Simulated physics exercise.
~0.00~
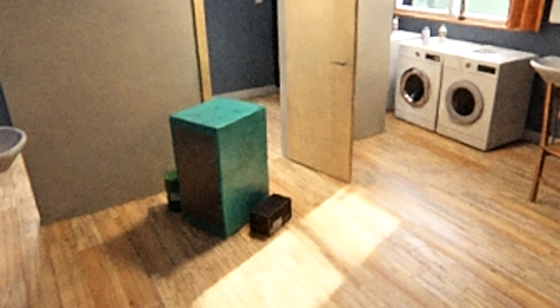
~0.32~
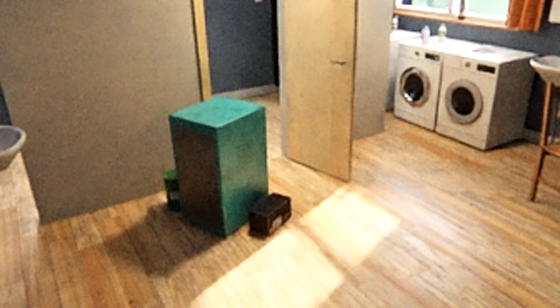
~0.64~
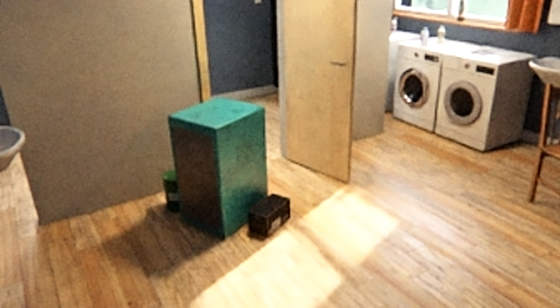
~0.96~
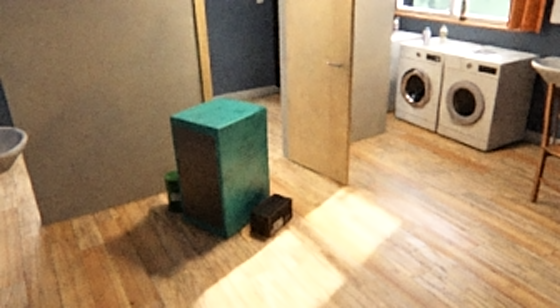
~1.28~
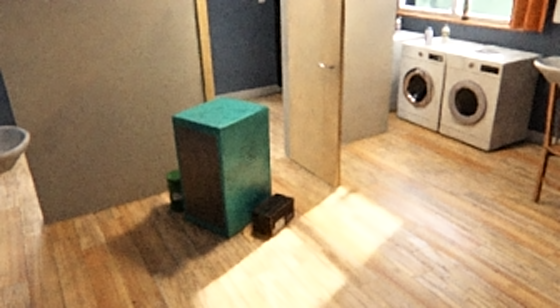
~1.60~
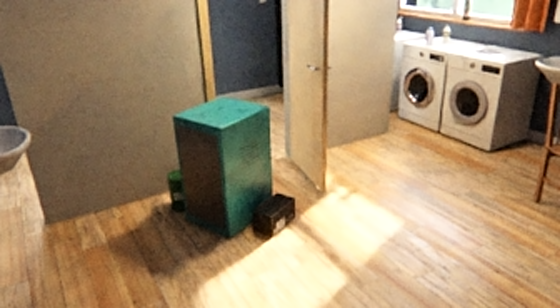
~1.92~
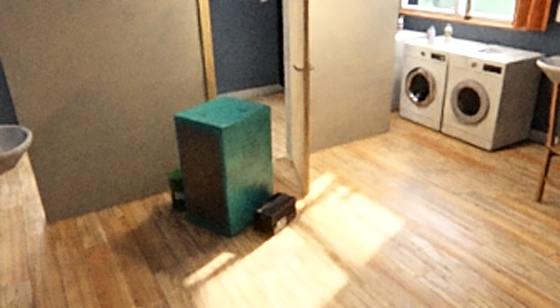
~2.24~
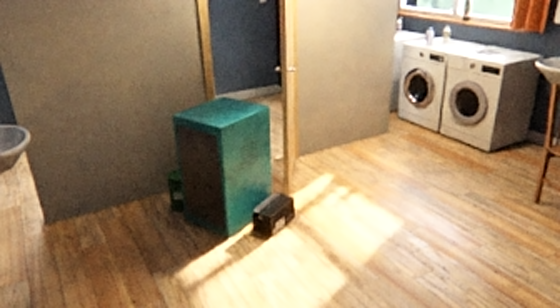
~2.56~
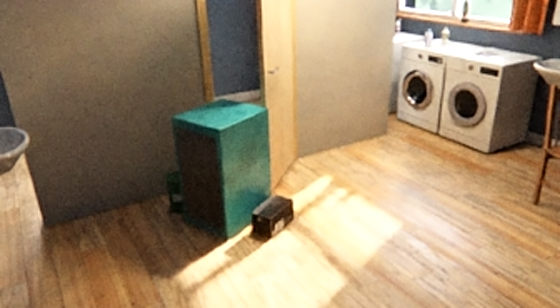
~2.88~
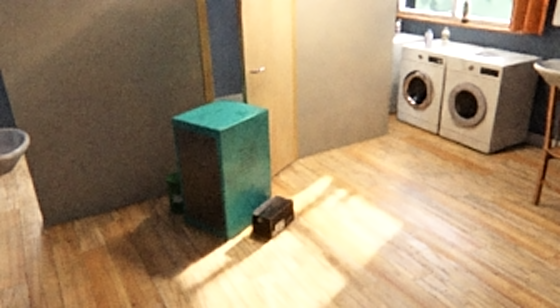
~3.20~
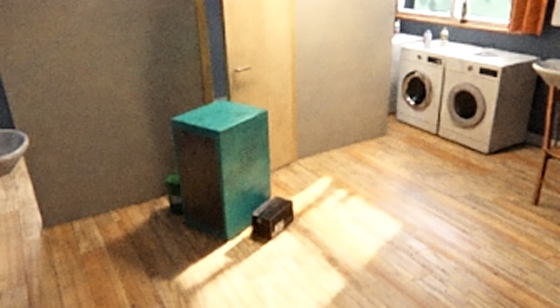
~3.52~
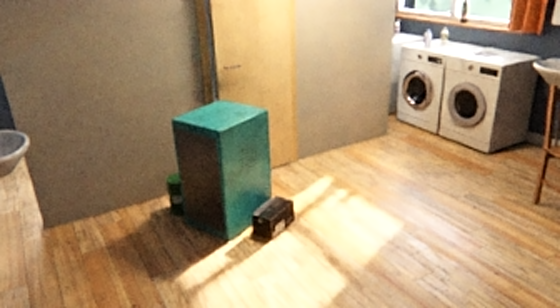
A pale door stood wide open behind a tall turquoise box in a sunlit room with two white washing machines, then swung away to the left, passing behind the box, and ended up shut while everything on the floor stayed put.
